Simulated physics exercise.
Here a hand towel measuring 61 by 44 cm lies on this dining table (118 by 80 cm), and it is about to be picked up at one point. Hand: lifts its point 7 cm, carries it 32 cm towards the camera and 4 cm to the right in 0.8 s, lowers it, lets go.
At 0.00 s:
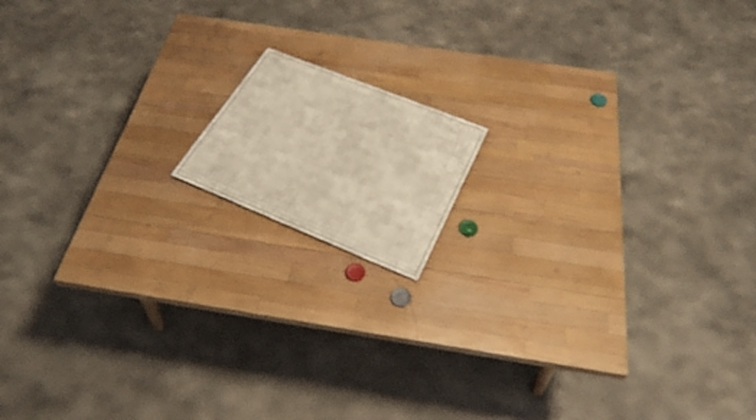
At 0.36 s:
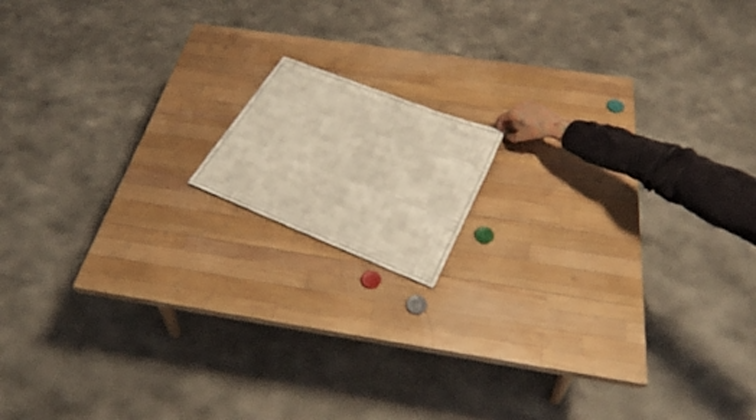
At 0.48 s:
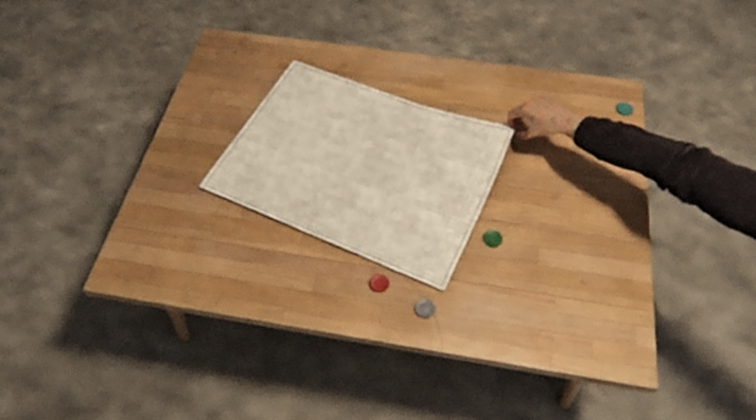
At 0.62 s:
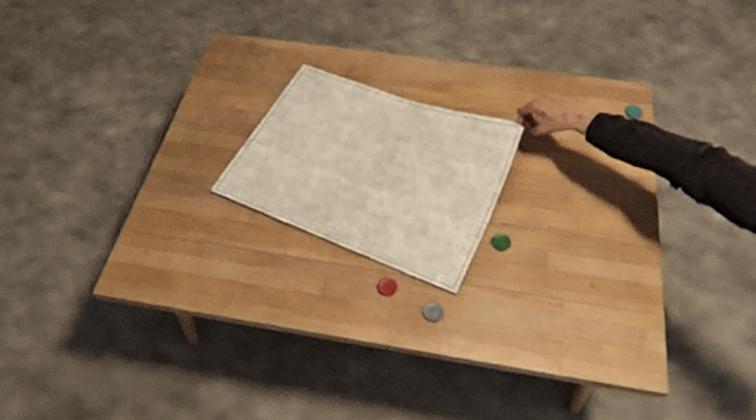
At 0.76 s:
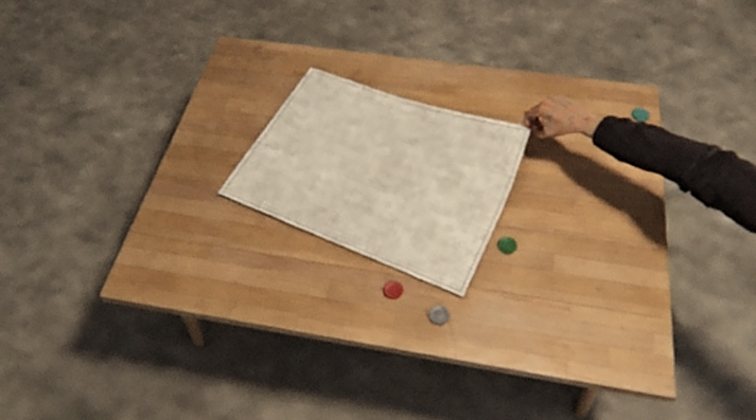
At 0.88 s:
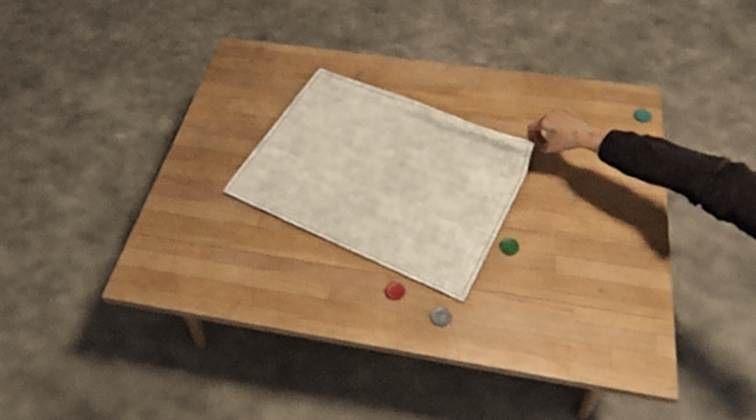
The video shows a pale cloth lying on a wooden table near red, grey, green and teal discs. A hand reaches in from the right, grips the cloth's right corner, raises it slightly and shifts it a little towards the viewer.
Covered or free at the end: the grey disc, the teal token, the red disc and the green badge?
In order: The grey disc disappears from view; the teal token can be seen; the red disc disappears from view; the green badge disappears from view.
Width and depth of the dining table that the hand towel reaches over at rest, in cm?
70 x 72 cm.
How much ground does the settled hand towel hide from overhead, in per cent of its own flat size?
Some 95 per cent.
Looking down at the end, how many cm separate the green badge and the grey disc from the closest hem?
The first ends up roughly 5 cm from the closest hem, the second roughly 5 cm.
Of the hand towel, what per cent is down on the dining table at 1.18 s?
Contact share: Approx. 85 percent.
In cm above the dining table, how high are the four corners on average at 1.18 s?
The corners are on average some 2 cm above the surface.
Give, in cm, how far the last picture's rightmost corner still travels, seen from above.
Roughly 28 cm.
By 1.2 s, 85 % of it is down, spanning 70 by 68 cm, above green badge, grey disc, red disc.
By 1.5 s, 85 % of it is down, spanning 67 by 72 cm, above green badge, grey disc, red disc.
By 1.7 s, 85 % of it is down, spanning 68 by 72 cm, above green badge, grey disc, red disc.
By 2.0 s, 90 % of it is down, spanning 68 by 72 cm, above green badge, grey disc, red disc.
By 3.0 s, 90 % of it is down, spanning 69 by 72 cm, above green badge, grey disc, red disc.
